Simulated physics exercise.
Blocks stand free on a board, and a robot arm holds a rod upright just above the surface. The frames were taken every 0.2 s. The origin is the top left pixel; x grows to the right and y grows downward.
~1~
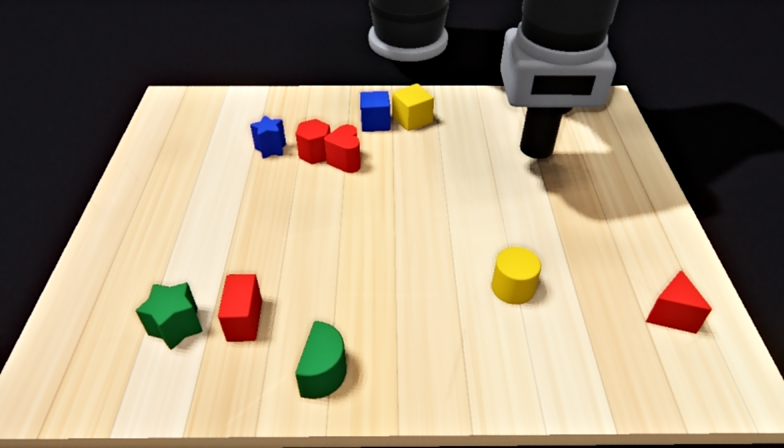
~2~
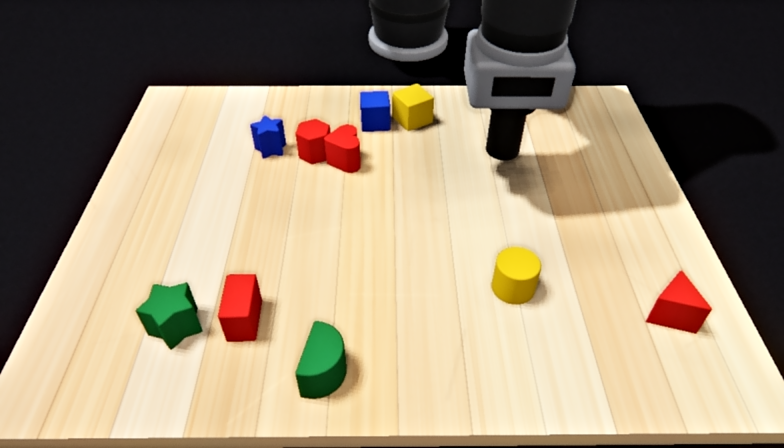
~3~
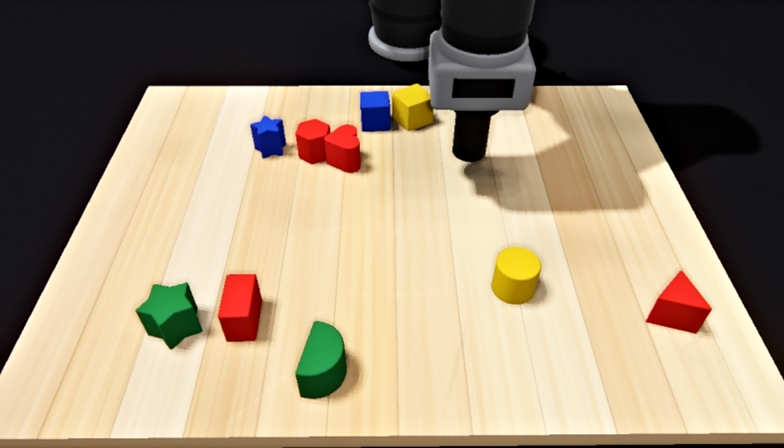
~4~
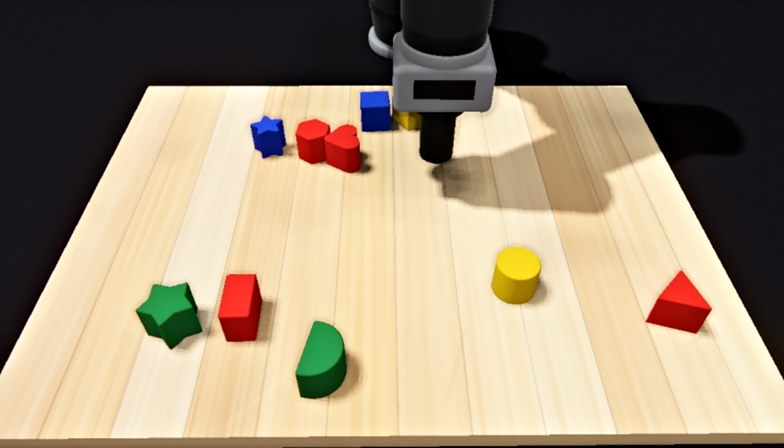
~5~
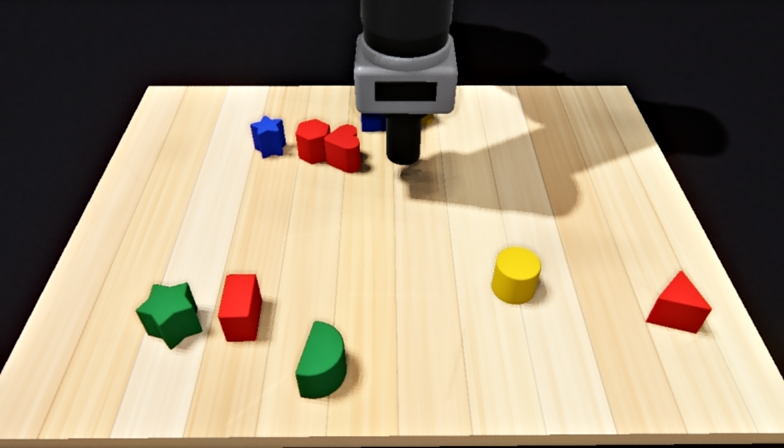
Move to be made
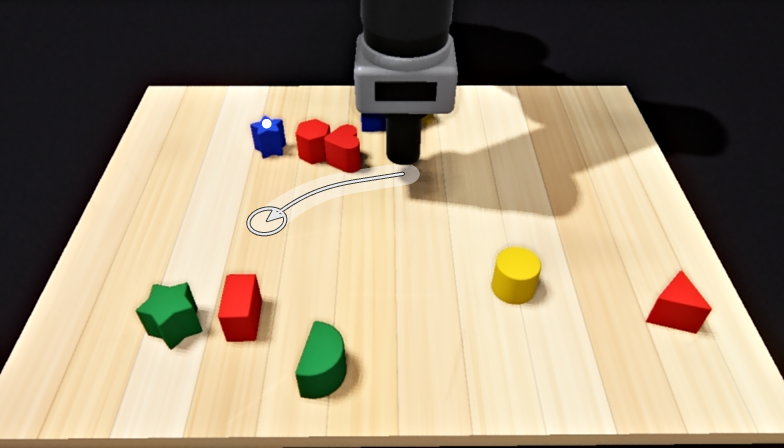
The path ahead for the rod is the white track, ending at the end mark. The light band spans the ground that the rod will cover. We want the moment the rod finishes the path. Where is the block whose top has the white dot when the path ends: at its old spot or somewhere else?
Here the block whose top has the white dot stays on its spot.
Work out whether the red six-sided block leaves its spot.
At the moment the path ends, the red six-sided block no longer stands where it did.
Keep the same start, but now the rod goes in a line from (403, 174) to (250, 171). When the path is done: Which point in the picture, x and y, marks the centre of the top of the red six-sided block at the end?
In the picture, it is at (293, 109).
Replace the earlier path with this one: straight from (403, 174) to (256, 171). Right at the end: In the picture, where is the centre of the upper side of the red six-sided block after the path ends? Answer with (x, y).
The top centre is at (292, 109).
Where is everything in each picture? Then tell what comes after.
In the first frame, lower end of the rod (536, 149), tops of blocks, blue star block (267, 124), red six-sided block (313, 128), red heart-shaped block (344, 136).
In the second frame, rod (502, 151), blocks as before.
In the third frame, rod (469, 152), blocks as before.
In the fourth frame, rod (436, 154), blocks as before.
In the fifth frame, rod (403, 155), blue star block (267, 124), red six-sided block (313, 128), red heart-shaped block (344, 136).
The drawn path runs from (403, 174) through (355, 181) and (308, 195) to (267, 221); the dot is on the blue star block.
On the path given first. One third of the way, rod (353, 163); red six-sided block (308, 125); red heart-shaped block (337, 136), turned 25° clockwise.
Two thirds of the way, rod (305, 176); red six-sided block (307, 122), turned 15° anticlockwise; red heart-shaped block (331, 137), turned 55° clockwise.
At the end, rod (263, 202); blue star block not moved; red six-sided block (307, 122), turned 15° anticlockwise; red heart-shaped block (331, 137), turned 55° clockwise.
